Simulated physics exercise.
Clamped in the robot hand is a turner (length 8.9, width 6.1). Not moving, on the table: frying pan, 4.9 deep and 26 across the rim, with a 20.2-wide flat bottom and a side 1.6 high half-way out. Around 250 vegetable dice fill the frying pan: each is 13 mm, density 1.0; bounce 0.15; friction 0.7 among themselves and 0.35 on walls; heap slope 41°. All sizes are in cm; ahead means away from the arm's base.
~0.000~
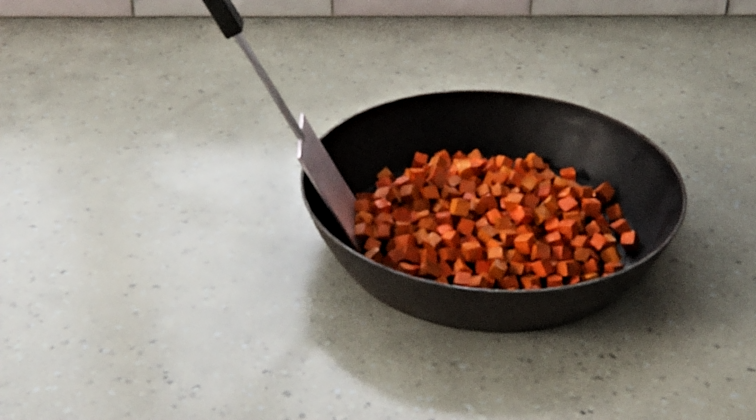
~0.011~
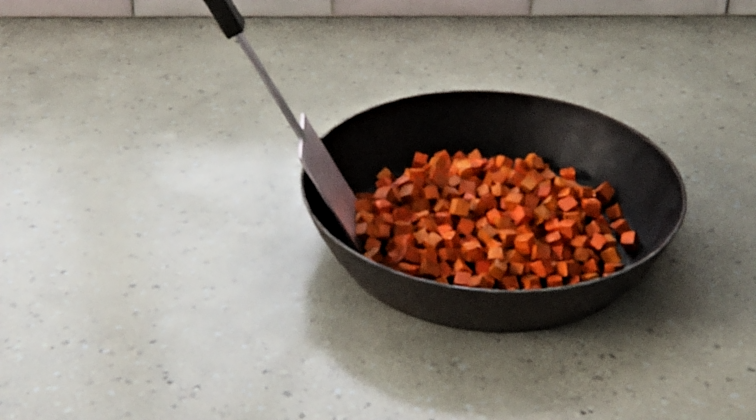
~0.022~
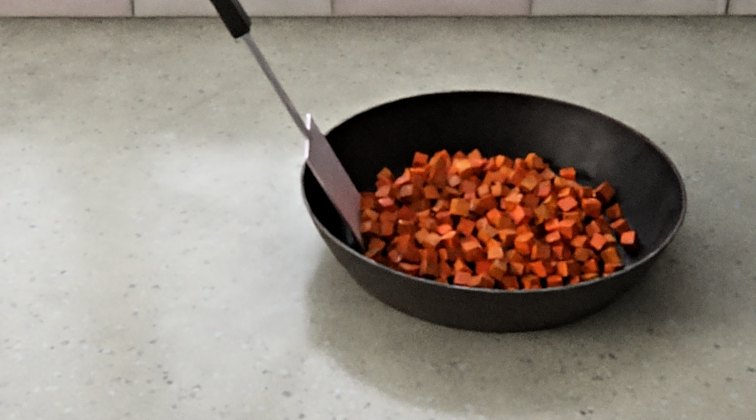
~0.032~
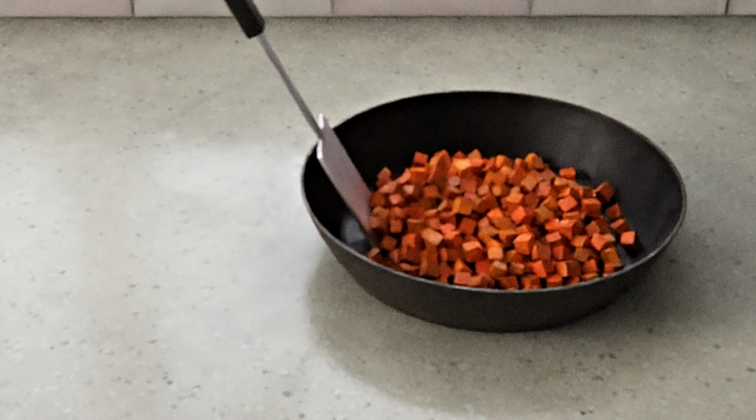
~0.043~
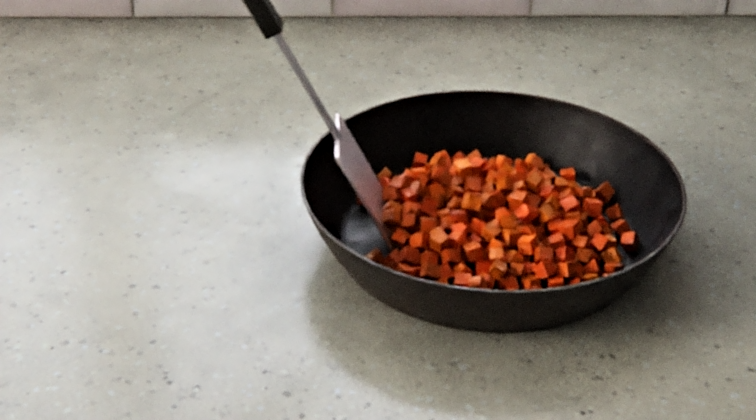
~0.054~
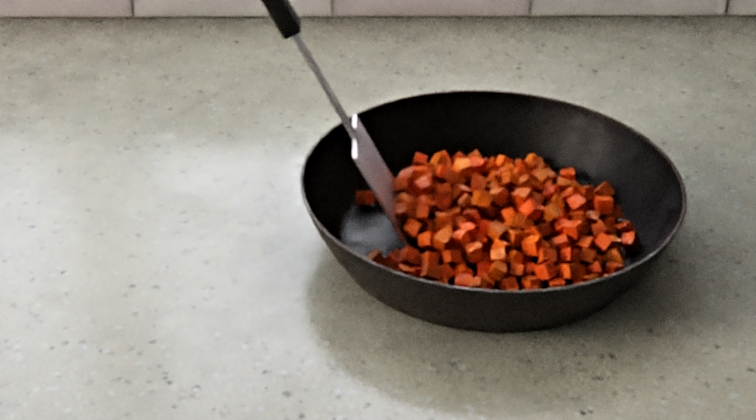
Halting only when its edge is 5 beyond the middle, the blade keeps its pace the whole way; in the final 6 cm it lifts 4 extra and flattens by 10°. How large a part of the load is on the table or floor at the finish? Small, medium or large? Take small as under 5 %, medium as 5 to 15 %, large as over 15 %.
Medium, so between 5 and 15 %.
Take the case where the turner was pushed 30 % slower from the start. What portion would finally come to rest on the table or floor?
In that case, around 0 per cent would end on the table or floor.
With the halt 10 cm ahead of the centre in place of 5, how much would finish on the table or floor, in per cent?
Changed stop: Approx. 20 %.
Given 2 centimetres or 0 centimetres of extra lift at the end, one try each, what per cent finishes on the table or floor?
First try around 5 percent, second try around 0 percent.
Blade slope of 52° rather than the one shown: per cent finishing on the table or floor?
In that case around 15 per cent.
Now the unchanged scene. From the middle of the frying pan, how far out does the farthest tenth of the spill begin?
The distance is roughly 35 cm.
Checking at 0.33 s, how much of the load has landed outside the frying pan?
8 %.
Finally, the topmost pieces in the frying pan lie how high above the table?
Roughly 5.0 cm.
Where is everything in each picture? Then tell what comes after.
In the first frame, the turner top edge at (300, 135), sloping 63°; upper third of the load around (486, 207), from x 365 to 630, top at y 160; 254 in the frying pan.
In the second frame, the turner top edge at (301, 135), sloping 63°; upper third of the load around (486, 207), from x 365 to 630, top at y 160.
In the third frame, the turner top edge at (307, 135), sloping 63°; upper third of the load around (486, 207), from x 365 to 630, top at y 160.
In the fourth frame, the turner top edge at (320, 135), sloping 63°; upper third of the load around (477, 206), from x 365 to 630, top at y 160.
In the fifth frame, the turner top edge at (337, 135), sloping 63°; upper third of the load around (478, 203), from x 365 to 630, top at y 160.
In the sixth frame, the turner top edge at (354, 135), sloping 63°; upper third of the load around (482, 202), from x 365 to 630, top at y 160; 254 in the frying pan.
After 0.08 s, sloping 63°, highest piece 5 above the table; 254 in the frying pan.
After 0.12 s, sloping 59°, highest piece 6 above the table; 254 in the frying pan.
After 0.33 s, sloping 53°, highest piece 6 above the table; 232 in the frying pan, 20 on the table or floor, 2 on the blade or in flight.
After 1.38 s, sloping 53°, highest piece 5 above the table; 232 in the frying pan, 22 on the table or floor.
In the end, 232 in the frying pan, 22 on the table or floor. That is 9 % on the table or floor.
